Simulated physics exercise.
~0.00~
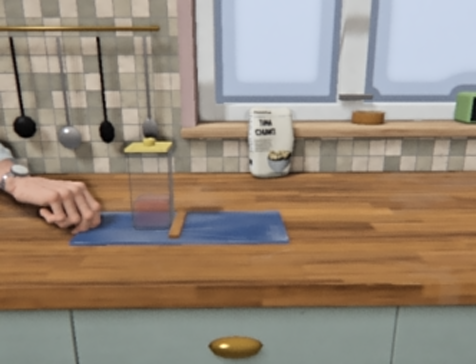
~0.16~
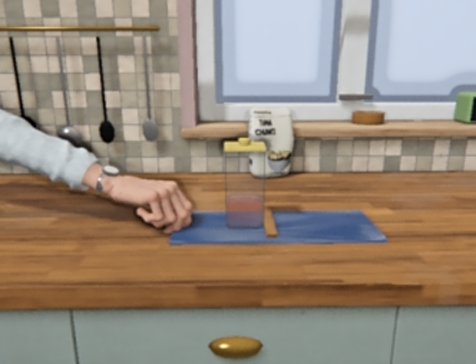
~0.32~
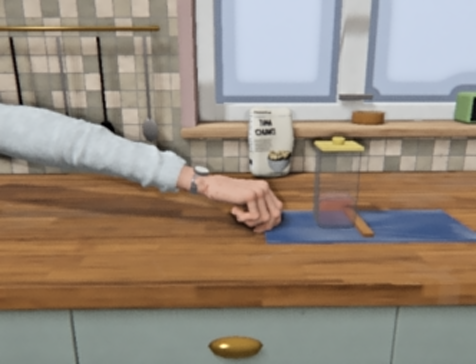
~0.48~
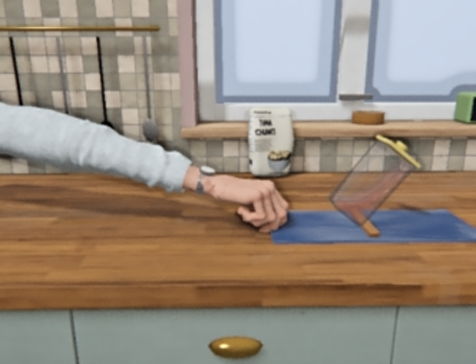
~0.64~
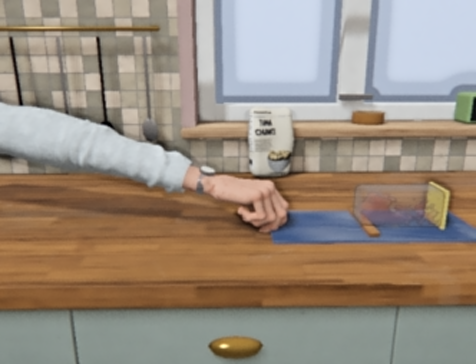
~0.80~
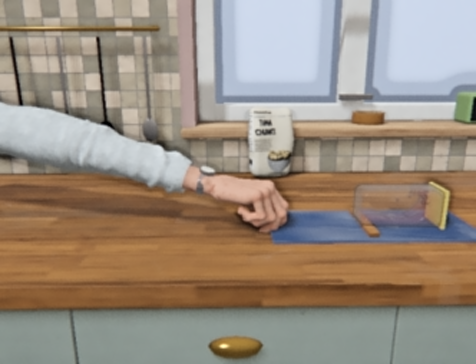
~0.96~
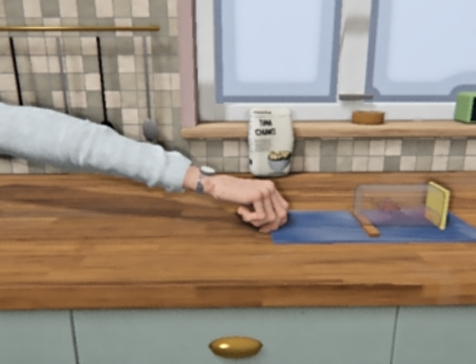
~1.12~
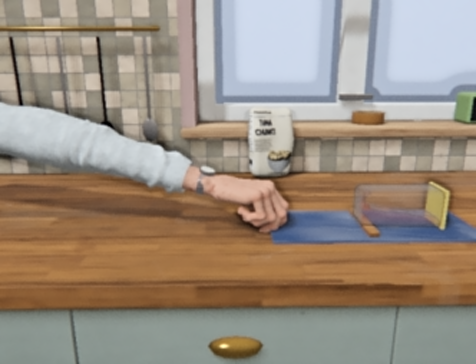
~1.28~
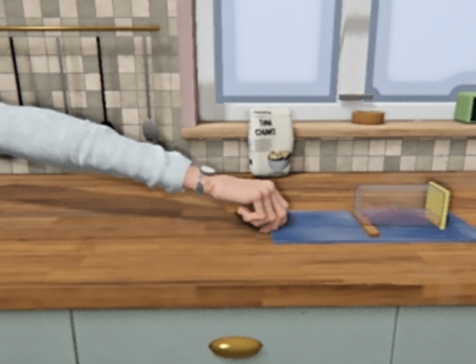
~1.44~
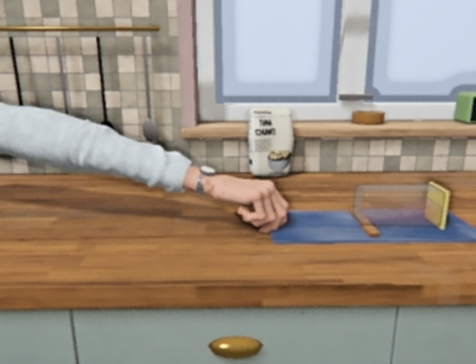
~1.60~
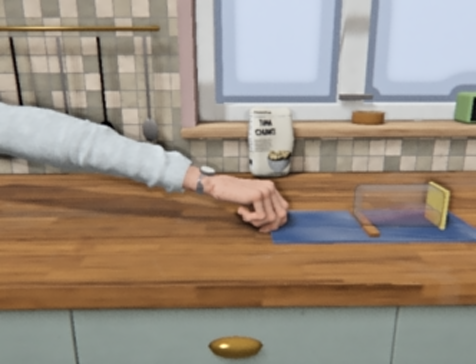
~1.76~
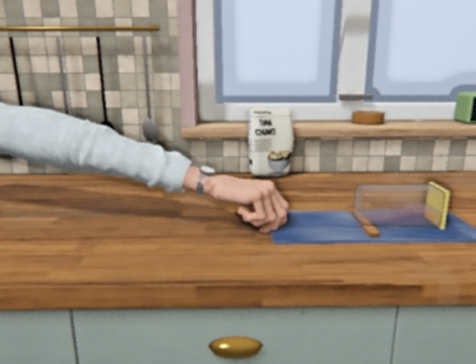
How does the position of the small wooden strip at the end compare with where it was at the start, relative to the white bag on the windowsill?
At the start the strip is to the left of the white bag, and by the end it has been carried along with the board to a spot well to the right of the bag.
The clip opens on a wooden kitchen counter, where a hand rests at the left end of a blue board carrying a clear, yellow-capped canister with a little pinkish liquid inside. A small wooden strip lies across the board just to the right of the canister's base. The hand and board glide right together, carrying the upright canister past the white bag on the windowsill. As the board comes to a stop, the canister tips to the right over the strip. It ends lying on its side on the board, cap pointing right, while the hand stays still.
